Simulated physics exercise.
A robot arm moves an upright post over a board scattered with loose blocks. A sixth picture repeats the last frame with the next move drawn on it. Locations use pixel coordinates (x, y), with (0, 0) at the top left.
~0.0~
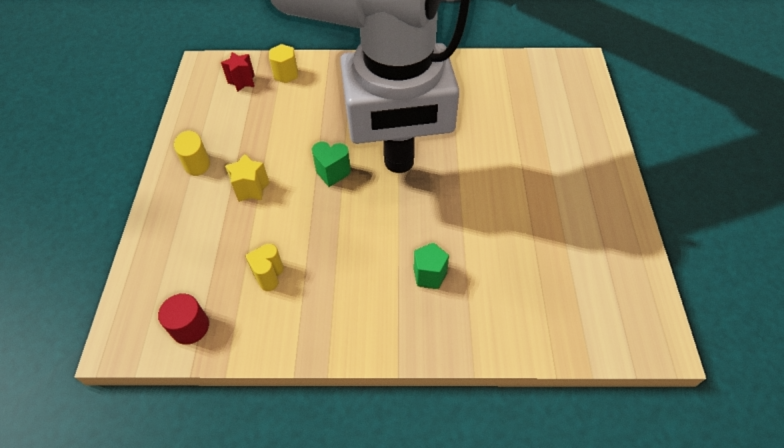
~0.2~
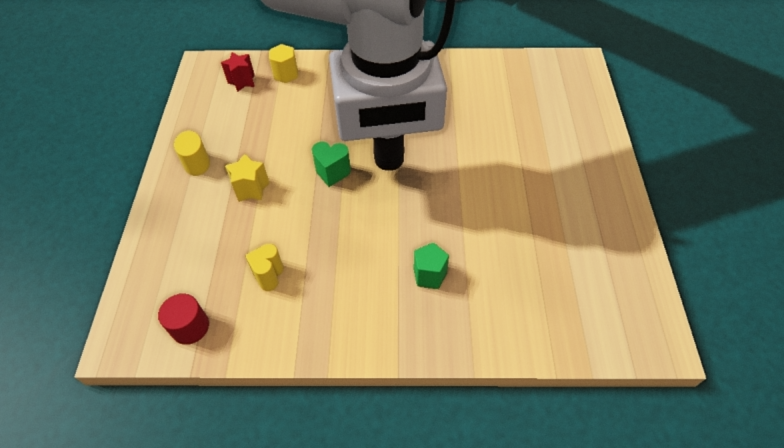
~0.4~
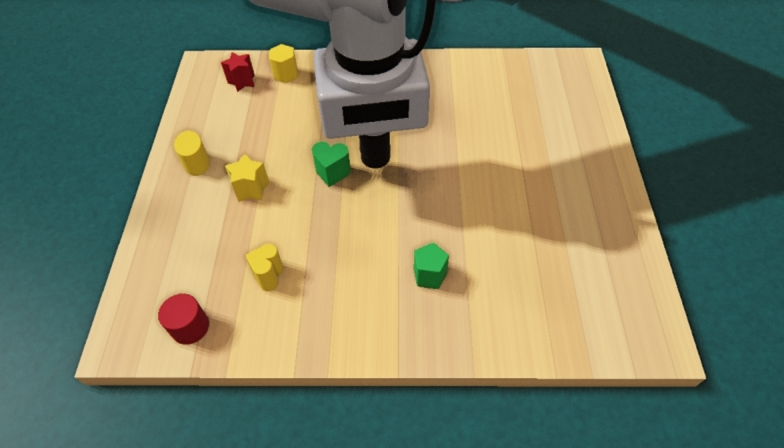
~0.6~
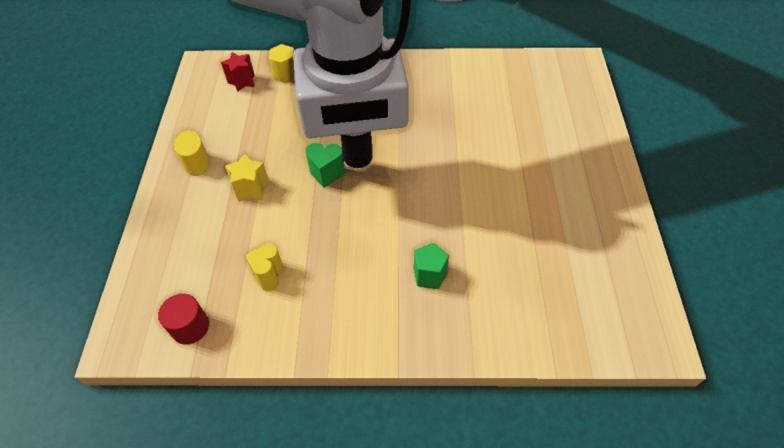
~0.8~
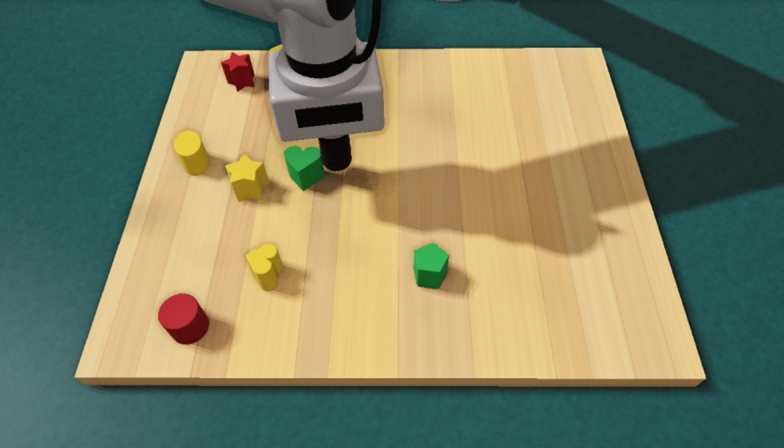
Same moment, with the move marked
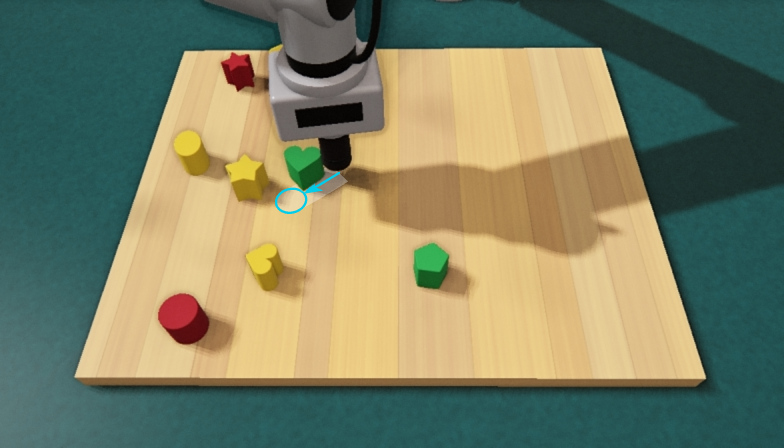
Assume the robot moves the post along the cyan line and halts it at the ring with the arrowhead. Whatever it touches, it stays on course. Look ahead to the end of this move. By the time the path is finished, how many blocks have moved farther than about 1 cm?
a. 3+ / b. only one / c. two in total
The answer is c.
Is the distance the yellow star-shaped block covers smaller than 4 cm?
Yes - that is the case.
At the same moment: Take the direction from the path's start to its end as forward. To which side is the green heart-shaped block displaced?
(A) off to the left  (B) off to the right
My answer is option B.
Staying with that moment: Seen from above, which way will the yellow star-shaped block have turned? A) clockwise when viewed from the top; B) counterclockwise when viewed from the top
B
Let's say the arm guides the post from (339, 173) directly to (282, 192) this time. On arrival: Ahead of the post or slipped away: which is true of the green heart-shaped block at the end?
Ahead of the post.
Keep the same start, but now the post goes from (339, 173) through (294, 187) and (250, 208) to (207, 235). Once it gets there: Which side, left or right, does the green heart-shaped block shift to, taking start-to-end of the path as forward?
Shifted right.
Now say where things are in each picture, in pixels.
In the first picture, tip of the post at (399, 163), middles of tops, yellow star-shaped block at (244, 168), green heart-shaped block at (329, 152).
In the second picture, post at (389, 160), nothing pushed.
In the third picture, post at (376, 158), nothing pushed.
In the fourth picture, post at (358, 158), green heart-shaped block at (323, 153).
In the fifth picture, post at (337, 161), yellow star-shaped block at (244, 168), green heart-shaped block at (302, 156).
The line goes from (339, 173) directly to (291, 201).
What follows on the original path. Halfway along, post at (313, 175); green heart-shaped block at (278, 161), turned 35° clockwise.
At the end, post at (288, 189); yellow star-shaped block at (231, 166), turned 25° anticlockwise; green heart-shaped block at (263, 163), turned 85° clockwise.
